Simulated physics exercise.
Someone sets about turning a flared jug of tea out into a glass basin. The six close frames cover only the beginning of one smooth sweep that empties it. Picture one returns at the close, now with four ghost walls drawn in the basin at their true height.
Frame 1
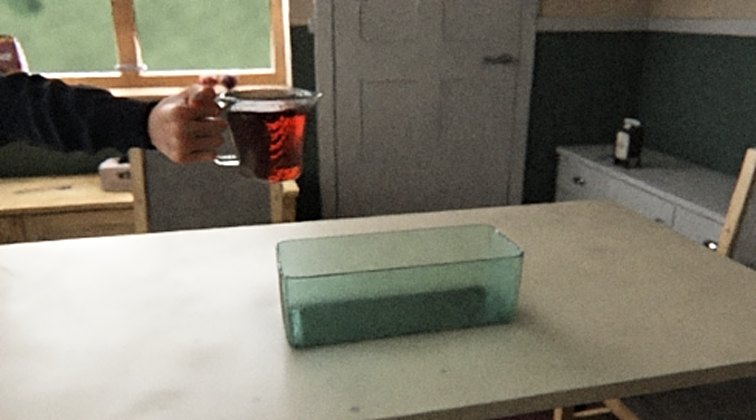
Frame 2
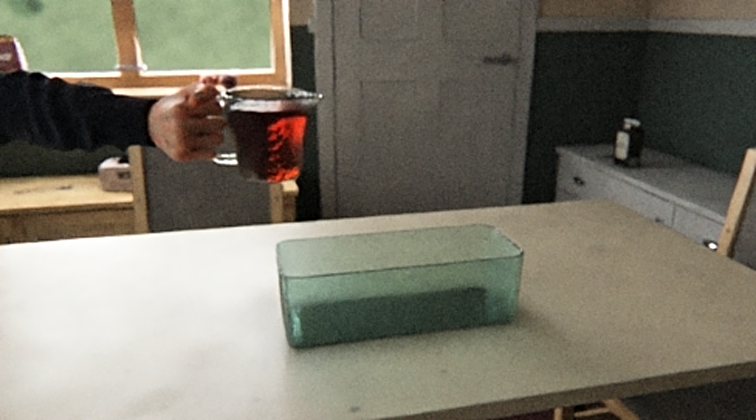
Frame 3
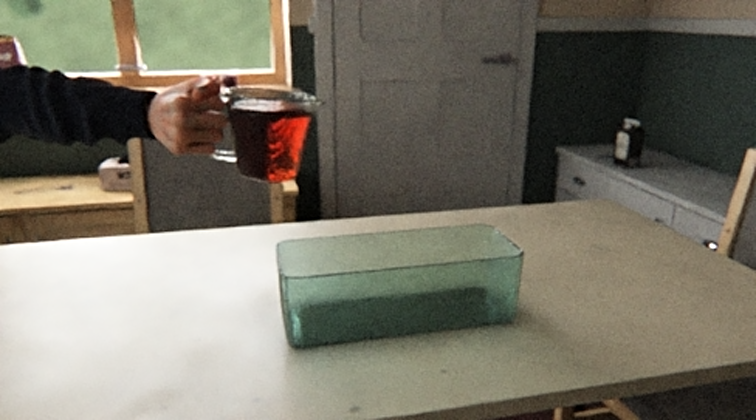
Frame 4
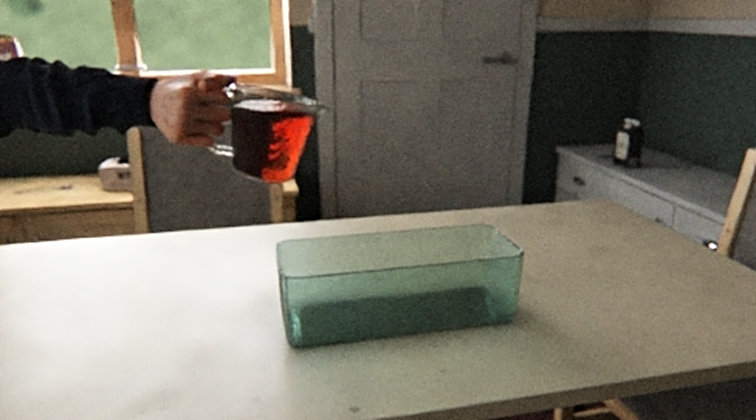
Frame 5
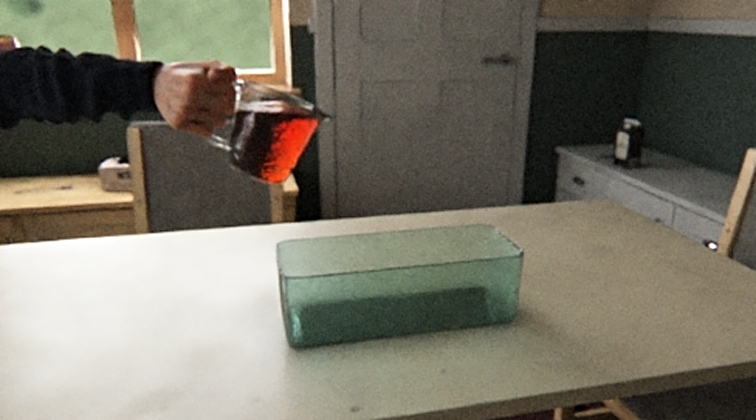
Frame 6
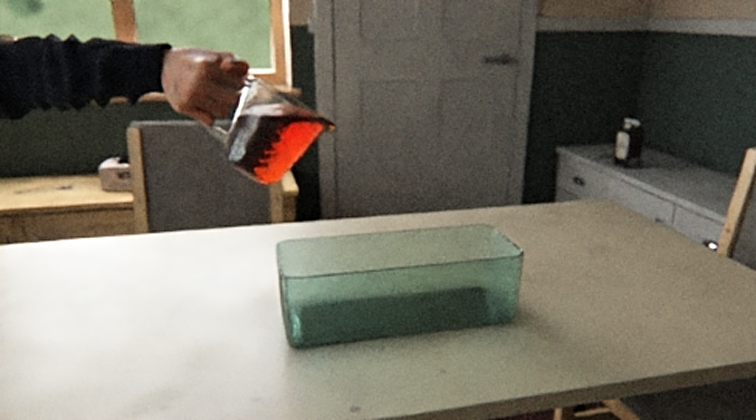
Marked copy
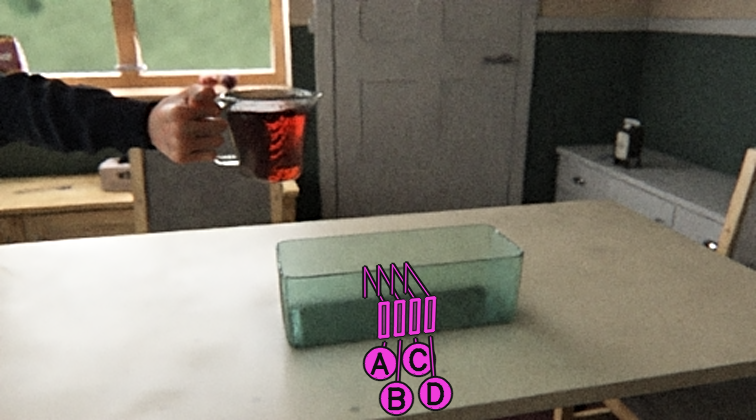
A hand in a dark sleeve holds a clear glass jug of red-brown tea at upper left, above a pale table seen from slightly above in a dim room. A green-tinted rectangular glass basin sits mid-table, with a window, grey door and low cabinet behind. The hand tilts the jug steadily rightward until tea reaches over its lip, while the view stays still.
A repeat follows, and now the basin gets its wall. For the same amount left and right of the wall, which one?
It is A.
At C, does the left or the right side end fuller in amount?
More ends on the left.
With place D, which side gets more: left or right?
The left side.
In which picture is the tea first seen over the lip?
Picture 6.
On the marked copy, A at (384, 342); B at (400, 340); C at (415, 338); D at (430, 336).
With A, about 56 % ends left of the wall and 42 % right of it; 3 % is lost outside.
With B, about 84 % ends left of the wall and 10 % right of it; 5 % is lost outside.
With C, about 87 % ends left of the wall and 3 % right of it; 10 % is lost outside.
With D, about 90 % ends left of the wall and 5 % right of it; 5 % is lost outside.
